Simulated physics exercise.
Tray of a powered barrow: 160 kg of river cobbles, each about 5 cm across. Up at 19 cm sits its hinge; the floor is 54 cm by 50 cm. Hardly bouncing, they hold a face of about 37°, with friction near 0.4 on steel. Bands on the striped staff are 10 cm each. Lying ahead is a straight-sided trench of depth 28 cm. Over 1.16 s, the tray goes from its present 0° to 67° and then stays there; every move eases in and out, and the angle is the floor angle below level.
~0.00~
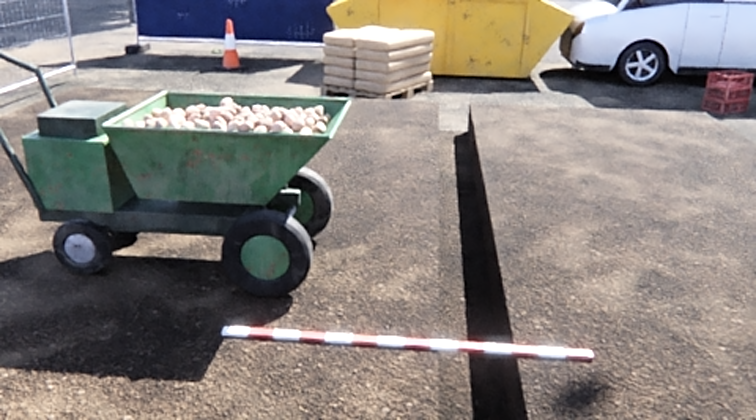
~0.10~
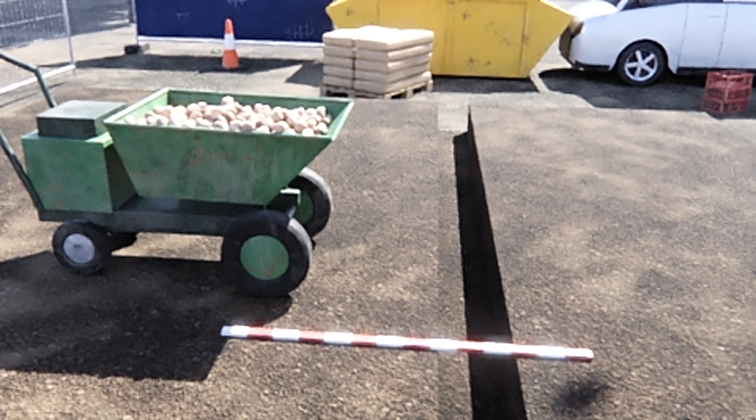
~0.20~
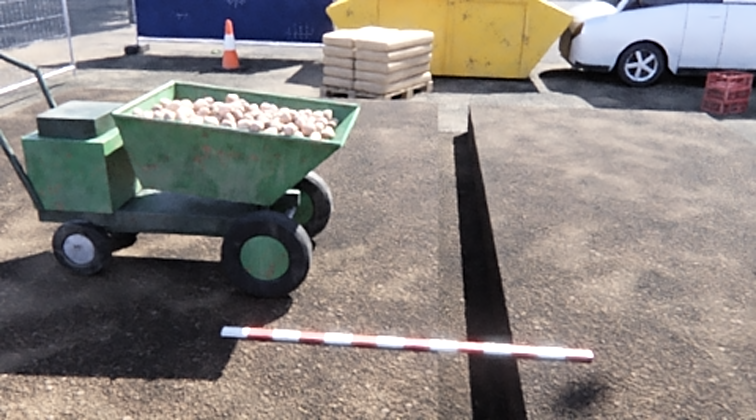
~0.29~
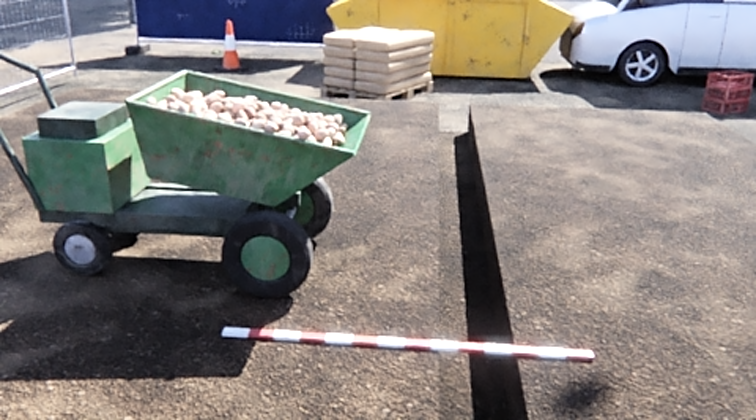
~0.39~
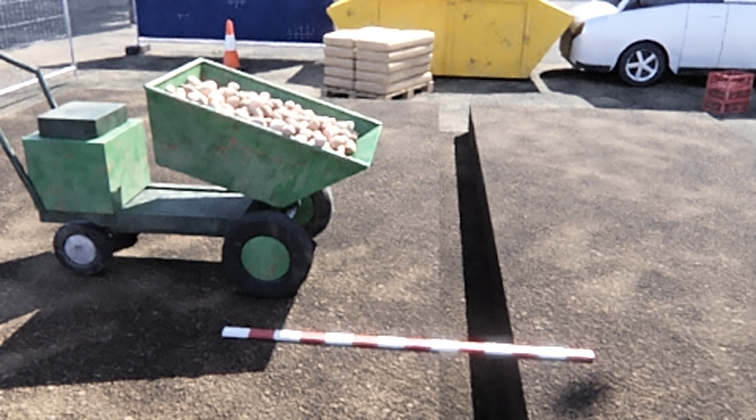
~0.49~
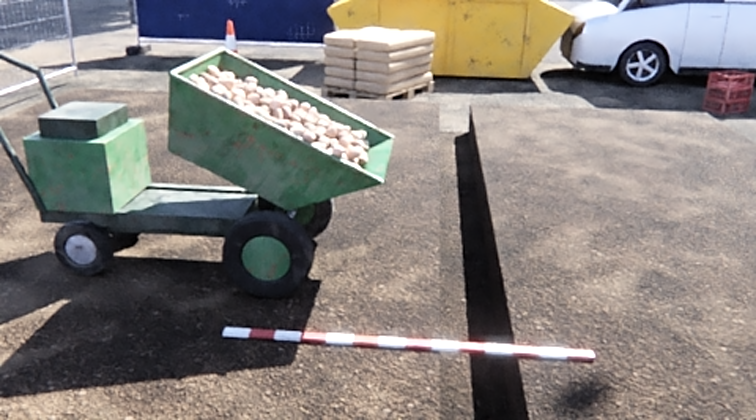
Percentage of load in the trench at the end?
83 per cent.
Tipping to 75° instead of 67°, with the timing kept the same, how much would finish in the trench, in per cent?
It would be close to 70 percent.
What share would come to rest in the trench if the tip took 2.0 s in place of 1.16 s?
Close to 85 per cent then.
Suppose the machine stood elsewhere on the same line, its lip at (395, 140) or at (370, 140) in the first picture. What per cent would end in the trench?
Near 60 then near 80 percent.
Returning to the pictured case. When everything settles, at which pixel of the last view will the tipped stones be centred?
Look at roughly (463, 301).
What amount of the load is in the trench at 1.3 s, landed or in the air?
Something like 25 in a hundred.
After 0.9 s the floor is at 57°; 100 % in the tray; the foremost stones are at (415, 222).
After 1.3 s the floor is at 67°; 65 % in the tray, 8 % short of the trench, 27 % in the trench; the foremost stones are at (497, 324).
After 1.6 s the floor is at 67°; 29 % in the tray, 10 % short of the trench, 61 % in the trench, 1 % past the trench; the foremost stones are at (522, 288).
After 3.6 s the floor is at 67°; 1 % in the tray, 15 % short of the trench, 83 % in the trench, 1 % past the trench; the foremost stones are at (539, 275).
